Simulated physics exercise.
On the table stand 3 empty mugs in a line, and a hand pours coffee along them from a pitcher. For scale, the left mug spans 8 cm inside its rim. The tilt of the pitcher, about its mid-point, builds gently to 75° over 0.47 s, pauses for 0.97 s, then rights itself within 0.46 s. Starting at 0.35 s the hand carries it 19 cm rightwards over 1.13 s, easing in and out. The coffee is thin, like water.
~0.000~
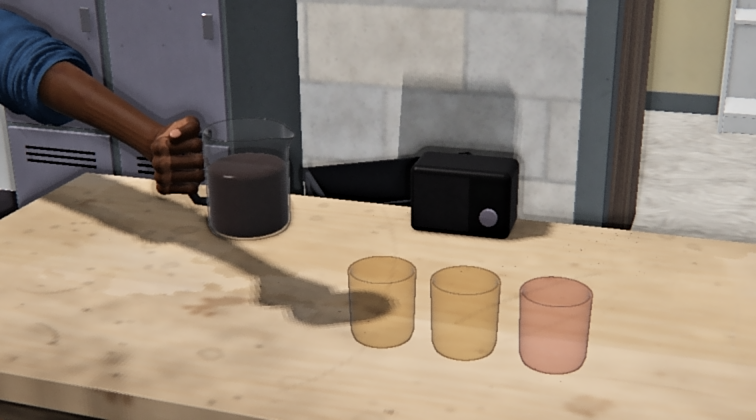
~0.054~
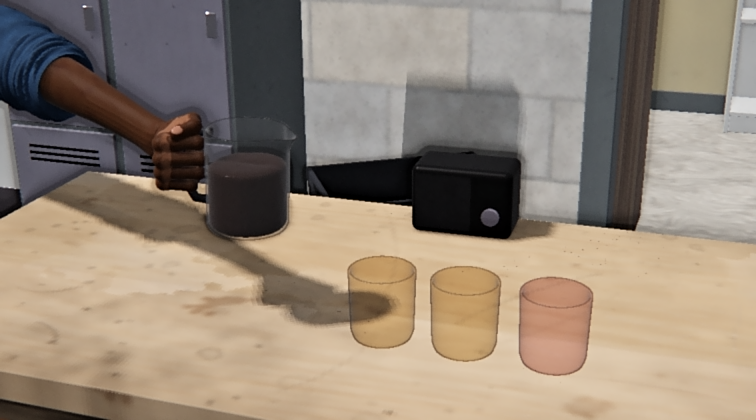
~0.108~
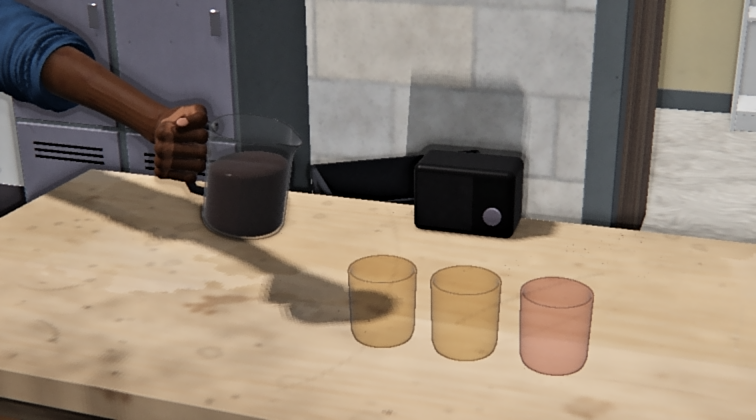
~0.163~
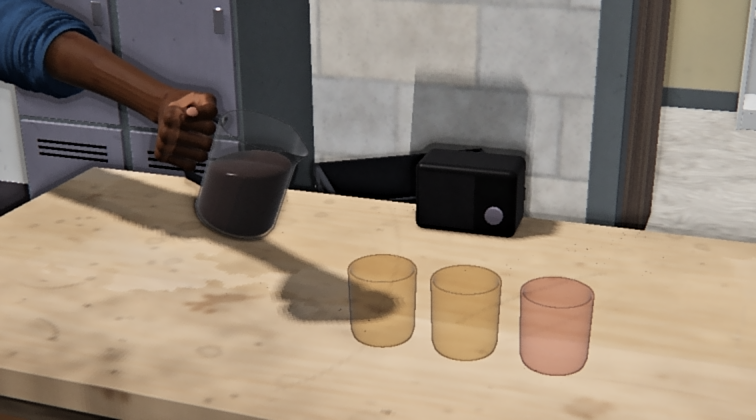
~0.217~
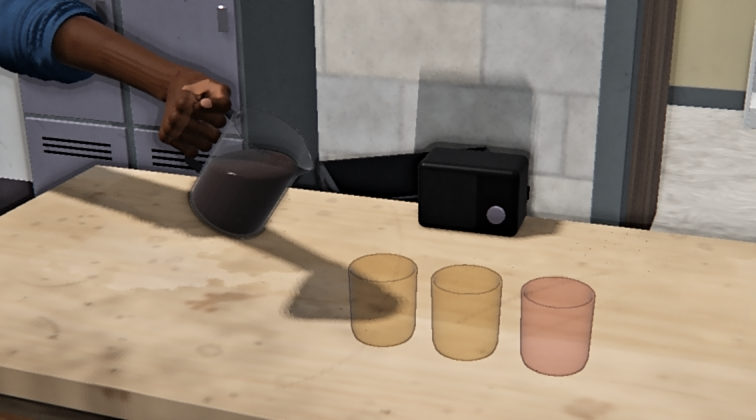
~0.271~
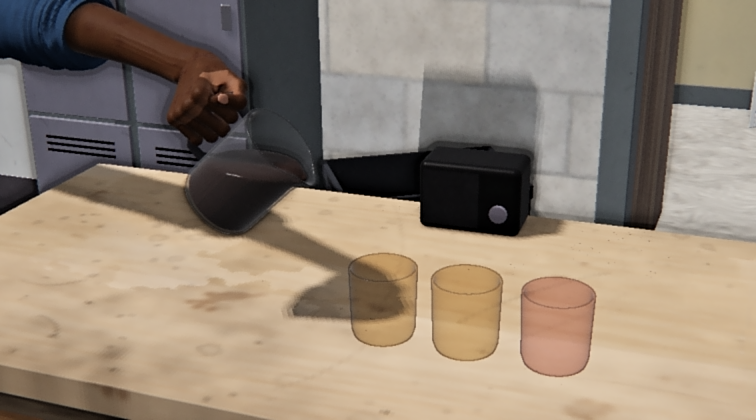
A hand held a clear pitcher of dark coffee upright above a wooden table, then gradually tilted it to the right, toward three empty see-through mugs, two yellowish and one pink.
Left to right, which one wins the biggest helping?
The left one ends up with the most.
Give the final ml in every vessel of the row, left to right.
Roughly 230 ml left, 130 ml middle, 0 ml right.
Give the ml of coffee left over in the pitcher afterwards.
Some 150 ml.
By 0.72 s the tilt is 75° and from the left they hold 110 ml, 0 ml, 0 ml, the pitcher 365 ml, and 75 ml is on the table.
By 1.05 s the tilt is 75° and from the left they hold 225 ml, 5 ml, 0 ml, the pitcher 255 ml, and 90 ml is on the table.
By 1.39 s the tilt is 75° and from the left they hold 225 ml, 90 ml, 0 ml, the pitcher 175 ml, and 110 ml is on the table.
By 1.76 s the tilt is 15° and from the left they hold 225 ml, 130 ml, 0 ml, the pitcher 150 ml, and 115 ml is on the table.
At rest from the left they hold 225 ml, 130 ml, 0 ml, the pitcher 150 ml, and 115 ml is on the table.
